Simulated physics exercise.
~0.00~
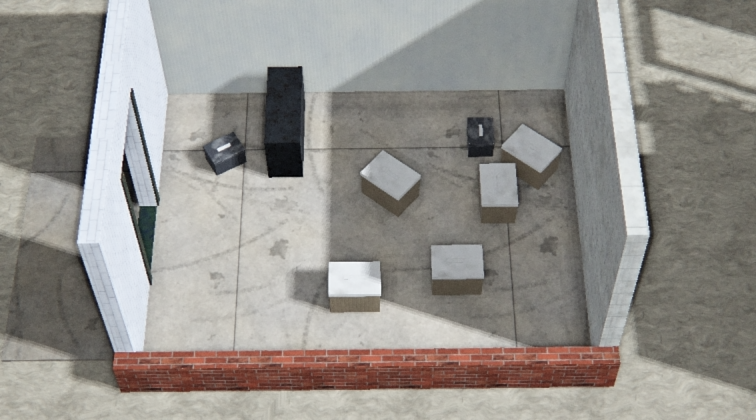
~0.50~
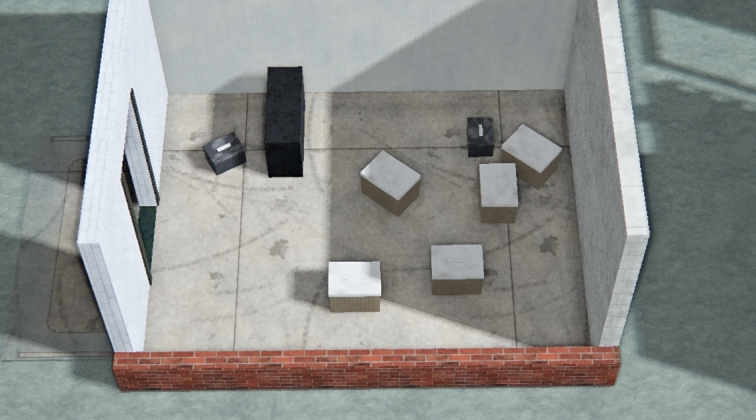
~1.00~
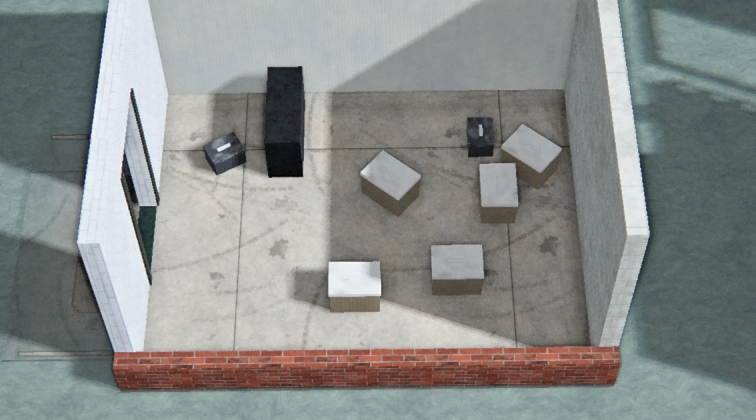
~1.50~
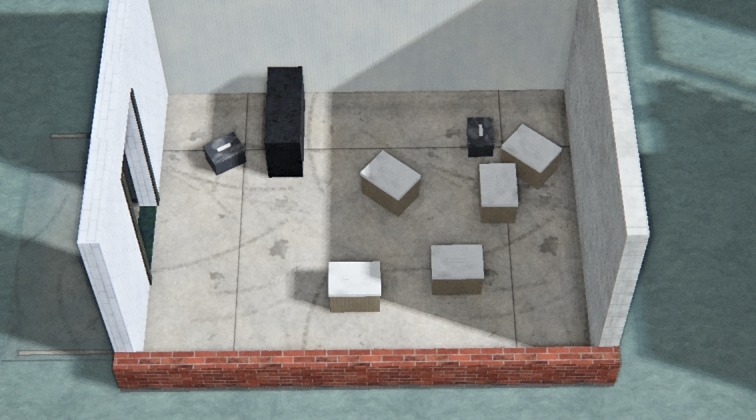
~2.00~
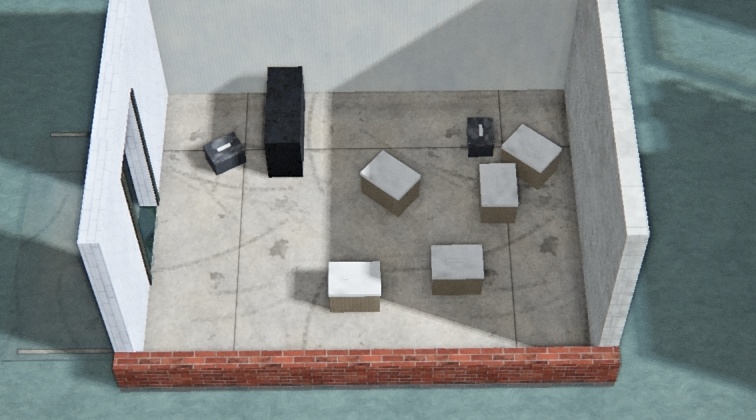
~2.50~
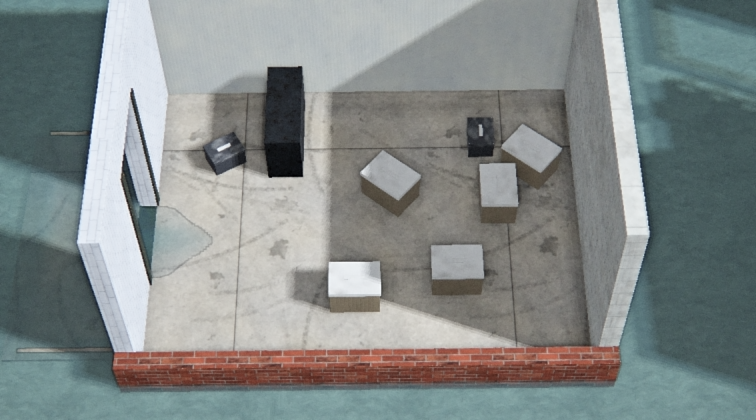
At first, pale boxes and dark chests stand on the dry floor of a walled room, with dry ground outside. Greenish water then spreads over the ground around the walls and deepens, while nothing inside moves. Finally, a small puddle spreads in across the floor from the doorway on the left.
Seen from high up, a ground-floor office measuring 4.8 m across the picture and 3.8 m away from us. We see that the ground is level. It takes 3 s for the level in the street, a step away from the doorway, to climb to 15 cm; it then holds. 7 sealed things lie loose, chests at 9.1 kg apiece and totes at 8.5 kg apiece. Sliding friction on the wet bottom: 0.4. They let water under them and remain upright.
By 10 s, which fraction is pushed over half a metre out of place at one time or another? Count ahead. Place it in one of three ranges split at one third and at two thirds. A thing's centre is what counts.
Range: The lowest, under a third.
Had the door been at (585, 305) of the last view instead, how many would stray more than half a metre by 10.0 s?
The count would be 2.
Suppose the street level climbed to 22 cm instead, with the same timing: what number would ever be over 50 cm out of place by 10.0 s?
Count: 5.
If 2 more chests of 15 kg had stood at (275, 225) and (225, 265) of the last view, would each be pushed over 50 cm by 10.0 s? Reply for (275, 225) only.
I'd say too far.
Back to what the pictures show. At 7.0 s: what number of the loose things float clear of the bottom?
Total: 0.
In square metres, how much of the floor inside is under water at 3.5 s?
Some 2.5 m2.
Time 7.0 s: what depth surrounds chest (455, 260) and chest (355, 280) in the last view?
First about 2 cm, second about 3 cm.
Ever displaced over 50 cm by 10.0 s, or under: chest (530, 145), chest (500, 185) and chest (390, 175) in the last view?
In that order: Below the mark, below the mark, above the mark.
After 3.5 s 0 of 7 are over 50 cm from their spots; 0 afloat.
After 4.5 s 0 of 7 are over 50 cm from their spots; 0 afloat.
After 7.0 s 0 of 7 are over 50 cm from their spots; 0 afloat.
After 10.0 s 2 of 7 are over 50 cm from their spots, and 2 have been at some point; 1 afloat.
